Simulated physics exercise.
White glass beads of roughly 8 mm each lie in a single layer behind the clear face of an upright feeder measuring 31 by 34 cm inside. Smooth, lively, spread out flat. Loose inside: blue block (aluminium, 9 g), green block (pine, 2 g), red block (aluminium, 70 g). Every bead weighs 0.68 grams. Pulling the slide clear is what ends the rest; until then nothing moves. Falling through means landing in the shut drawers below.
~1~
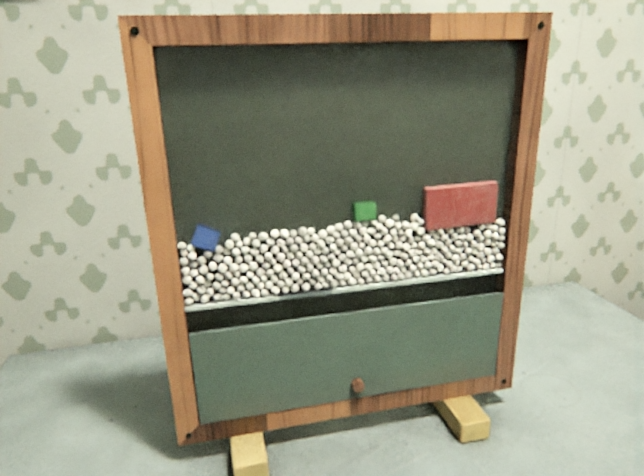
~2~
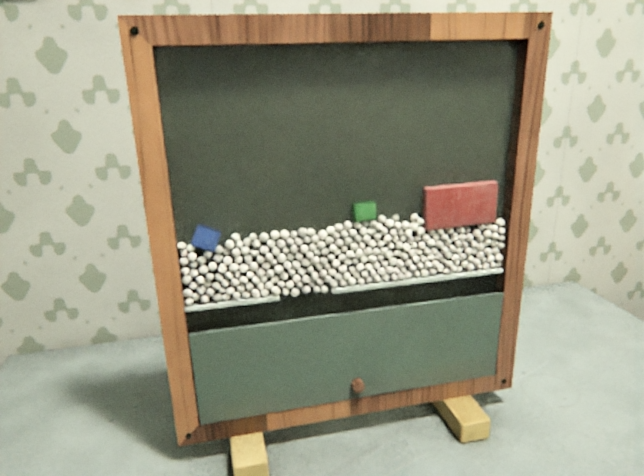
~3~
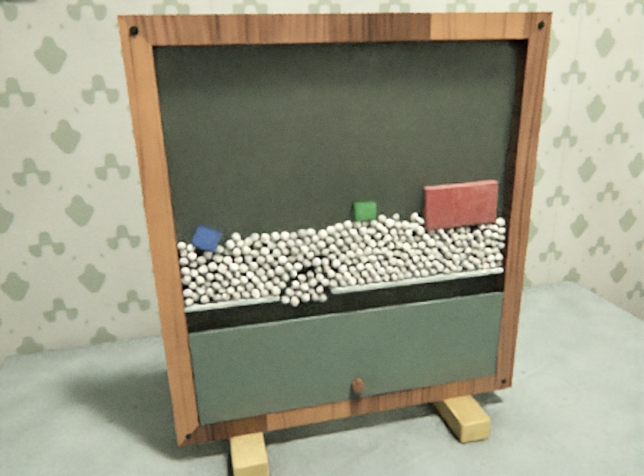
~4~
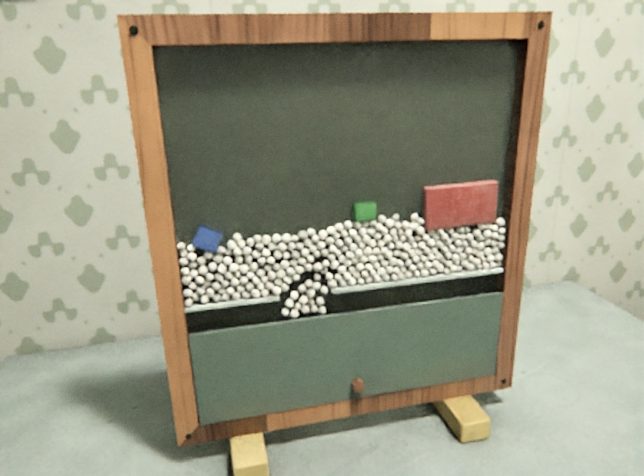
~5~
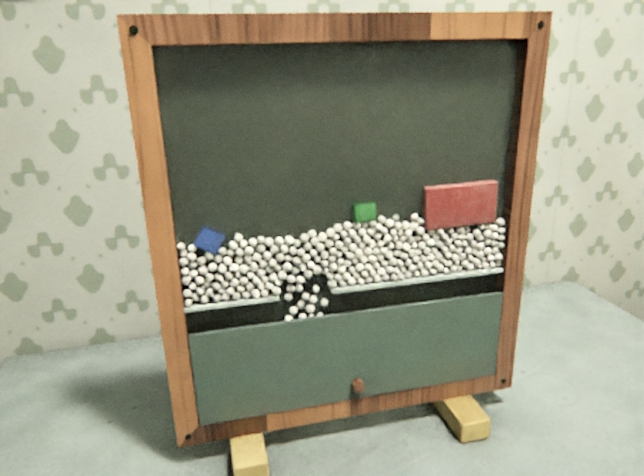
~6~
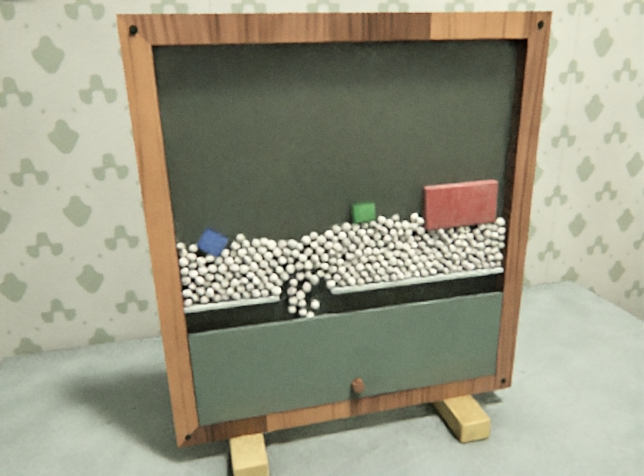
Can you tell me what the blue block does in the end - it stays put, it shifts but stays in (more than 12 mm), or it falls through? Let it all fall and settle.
In the end it falls out.
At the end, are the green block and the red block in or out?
Green block gone, red block still there.
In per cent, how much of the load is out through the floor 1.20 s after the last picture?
That would be around 70 per cent.
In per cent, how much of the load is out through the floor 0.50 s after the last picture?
Around 45 %.
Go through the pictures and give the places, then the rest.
The first frame shows about 290 beads; load centre (350, 254); blue block (206, 238) tilted 64°; green block (364, 211); red block (460, 205); slide (274, 297) to (336, 289).
The second frame shows load centre (350, 254); 0 out.
The third frame shows load centre (350, 254); 5 out.
The fourth frame shows load centre (350, 255); 12 out.
The fifth frame shows load centre (350, 256); 17 out.
The sixth frame shows load centre (355, 261); 21 out; blue block (213, 242) tilted 55°; green block (363, 212) tilted 5°; red block (460, 205).
Then, 0.15 s later than the last picture, 20 % are out; blue block moved 0.8 cm tilted 53°; green block moved 2.9 cm tilted 82°; red block moved 0.0 cm.
Then, 0.50 s later than the last picture, 45 % are out; blue block moved 5.5 cm tilted 16°; green block below the floor; red block moved 0.4 cm tilted 5°.
Then, 1.20 s later than the last picture, 70 % are out; blue block below the floor; green block below the floor; red block moved 10.0 cm tilted 7°.
All still 3.9 s after it, 70 % are out; blue block below the floor; green block below the floor; red block moved 15.6 cm tilted 40°.
